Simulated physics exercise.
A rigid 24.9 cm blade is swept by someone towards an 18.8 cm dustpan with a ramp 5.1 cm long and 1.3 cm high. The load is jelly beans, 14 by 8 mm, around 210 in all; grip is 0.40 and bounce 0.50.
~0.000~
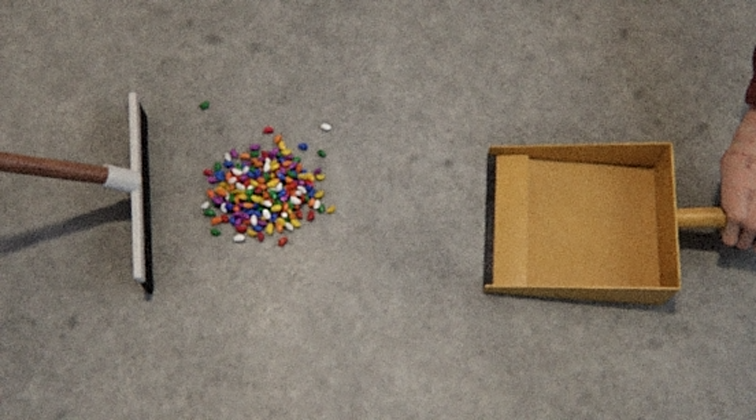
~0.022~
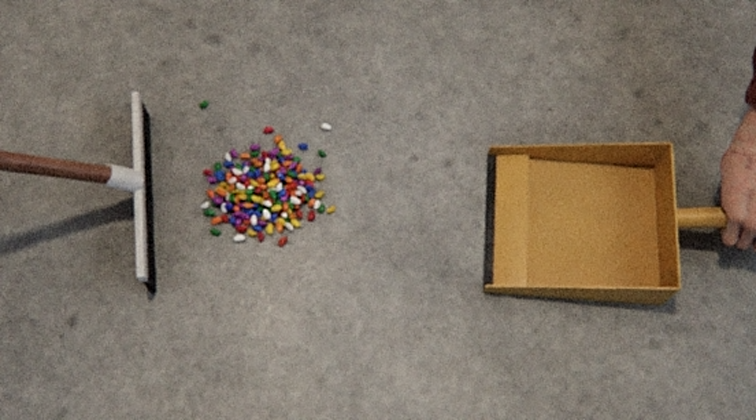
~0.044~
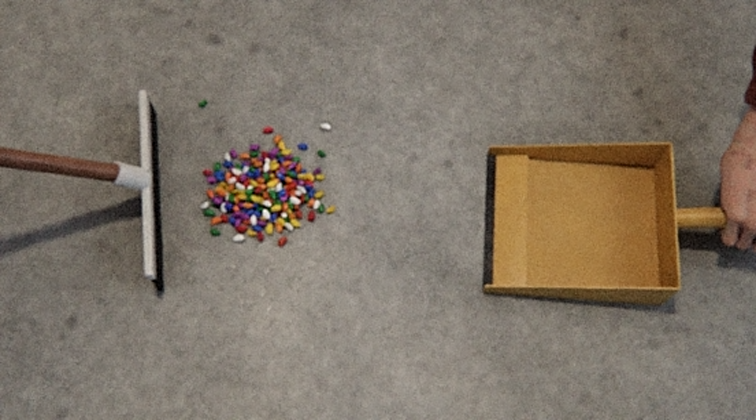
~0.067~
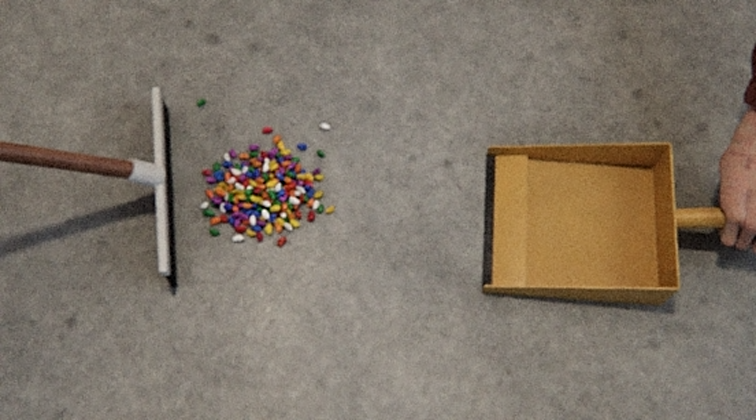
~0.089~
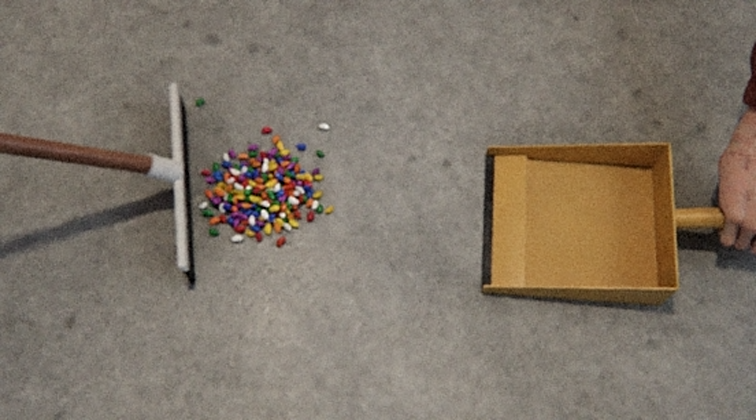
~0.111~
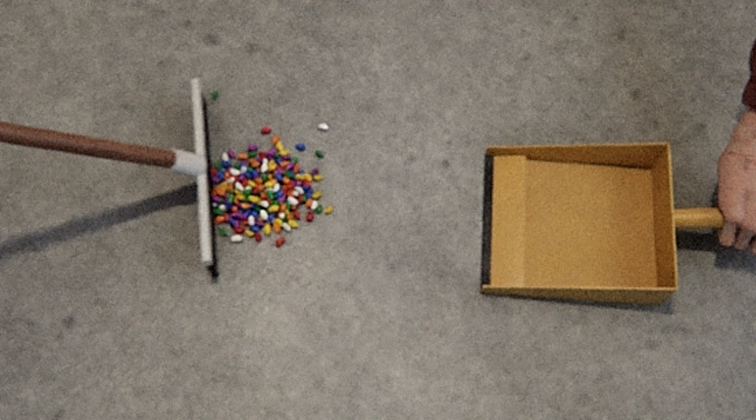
Long-handled rigid blade sliding right across a grey floor and nudging the left edge of a colourful jelly bean pile, while a hand holds a yellow dustpan.
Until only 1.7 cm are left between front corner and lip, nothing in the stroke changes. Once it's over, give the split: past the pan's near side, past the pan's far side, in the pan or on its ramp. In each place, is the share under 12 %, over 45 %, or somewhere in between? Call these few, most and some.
I would put it this way: Past the pan's near side few, past the pan's far side most, in the pan or on its ramp some.
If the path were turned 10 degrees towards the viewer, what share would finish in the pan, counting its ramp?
Around 45 %.
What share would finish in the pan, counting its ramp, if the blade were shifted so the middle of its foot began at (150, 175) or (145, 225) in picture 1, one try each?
I'd put it near 30 per cent for the first and near 35 per cent for the second.
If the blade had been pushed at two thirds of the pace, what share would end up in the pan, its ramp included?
Then near 25 in a hundred.
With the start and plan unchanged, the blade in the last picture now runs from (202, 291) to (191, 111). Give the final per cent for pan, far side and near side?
Per cent by place - pan 50, far side 25, near side 5.
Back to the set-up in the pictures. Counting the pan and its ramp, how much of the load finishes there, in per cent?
I'd put it near 35 percent.
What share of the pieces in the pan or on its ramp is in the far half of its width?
Around 80 percent.
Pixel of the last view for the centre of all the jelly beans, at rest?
At about (583, 156).
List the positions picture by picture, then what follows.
The first picture shows blade from (140, 278) to (135, 100), moved 0.0 cm, 0 of the pieces shifted so far; middle of the pieces at (262, 187); pan at (587, 228).
The second picture shows blade from (143, 277) to (137, 99), moved 0.3 cm, 0 of the pieces shifted so far; middle of the pieces at (262, 187).
The third picture shows blade from (151, 275) to (145, 97), moved 1.3 cm, 1 of the pieces shifted so far; middle of the pieces at (262, 187).
The fourth picture shows blade from (165, 271) to (158, 95), moved 3.1 cm, 1 of the pieces shifted so far; middle of the pieces at (261, 187).
The fifth picture shows blade from (184, 267) to (175, 91), moved 5.5 cm, 1 of the pieces shifted so far; middle of the pieces at (260, 188).
The sixth picture shows blade from (208, 261) to (197, 86), moved 8.5 cm, 16 of the pieces shifted so far; middle of the pieces at (259, 188); pan at (584, 229). Its pace works out near 1.39 m/s, heading 19 degrees away from the viewer's side.
After 0.24 s, middle of the blade 19 cm from the lip; 0 % over the lip, far side 25 %, near side 0 %.
After 0.33 s, middle of the blade 8 cm from the lip; 0 % over the lip, far side 45 %, near side 0 %.
After 0.55 s, middle of the blade 4 cm from the lip; 40 % over the lip, far side 55 %, near side 0 %.
At rest (2.7 s), near side 0 %, far side 55 %, pan 35 %, in front of the lip or behind the blade 10 %.
